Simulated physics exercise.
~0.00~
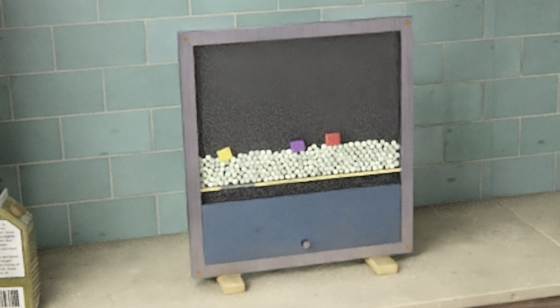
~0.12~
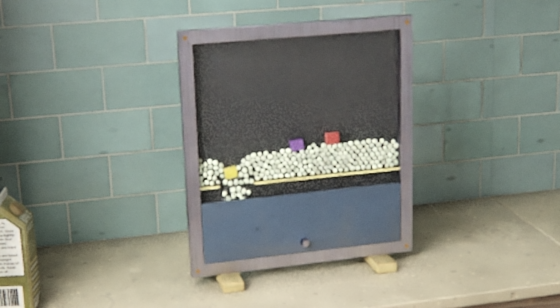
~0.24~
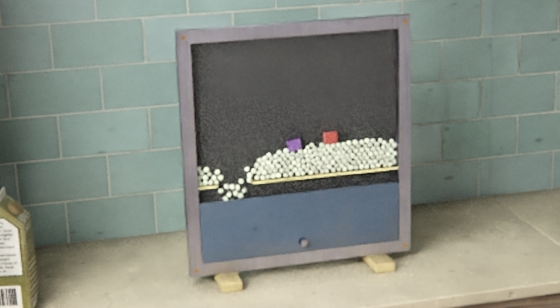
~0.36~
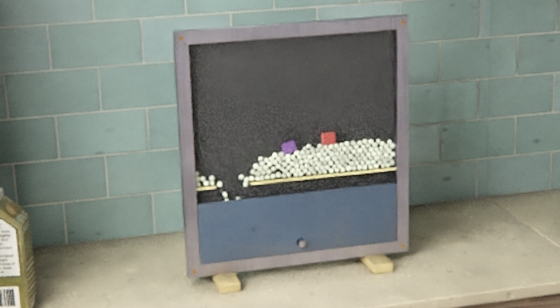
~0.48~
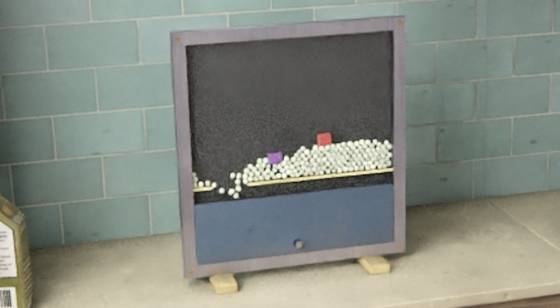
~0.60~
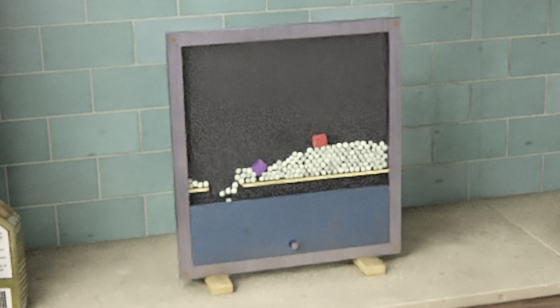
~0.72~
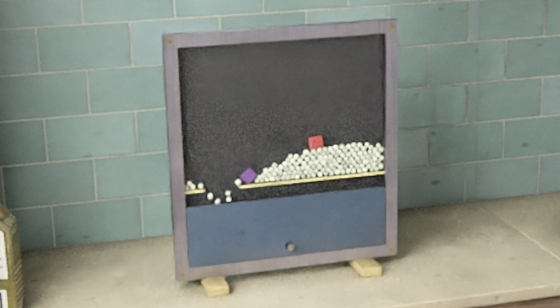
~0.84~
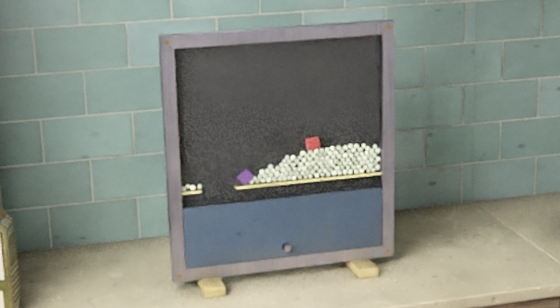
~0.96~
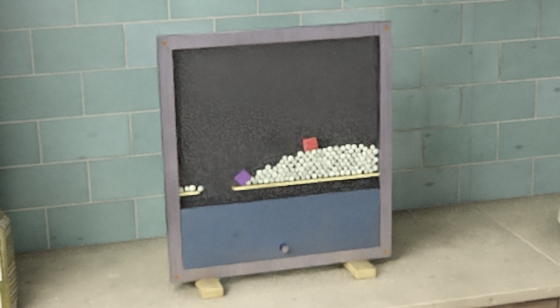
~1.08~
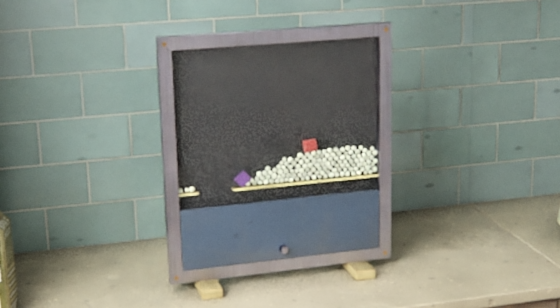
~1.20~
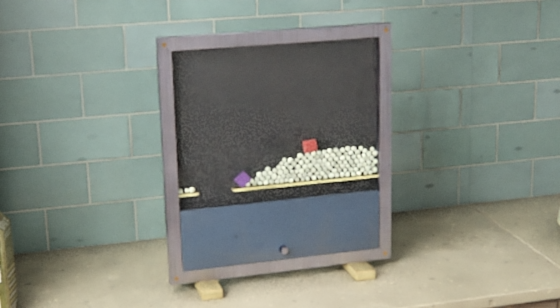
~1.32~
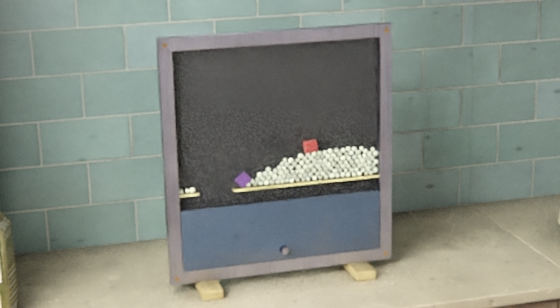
White beads pouring through a gap in a framed box, yellow block dropping away, purple block sliding left and settling tilted.
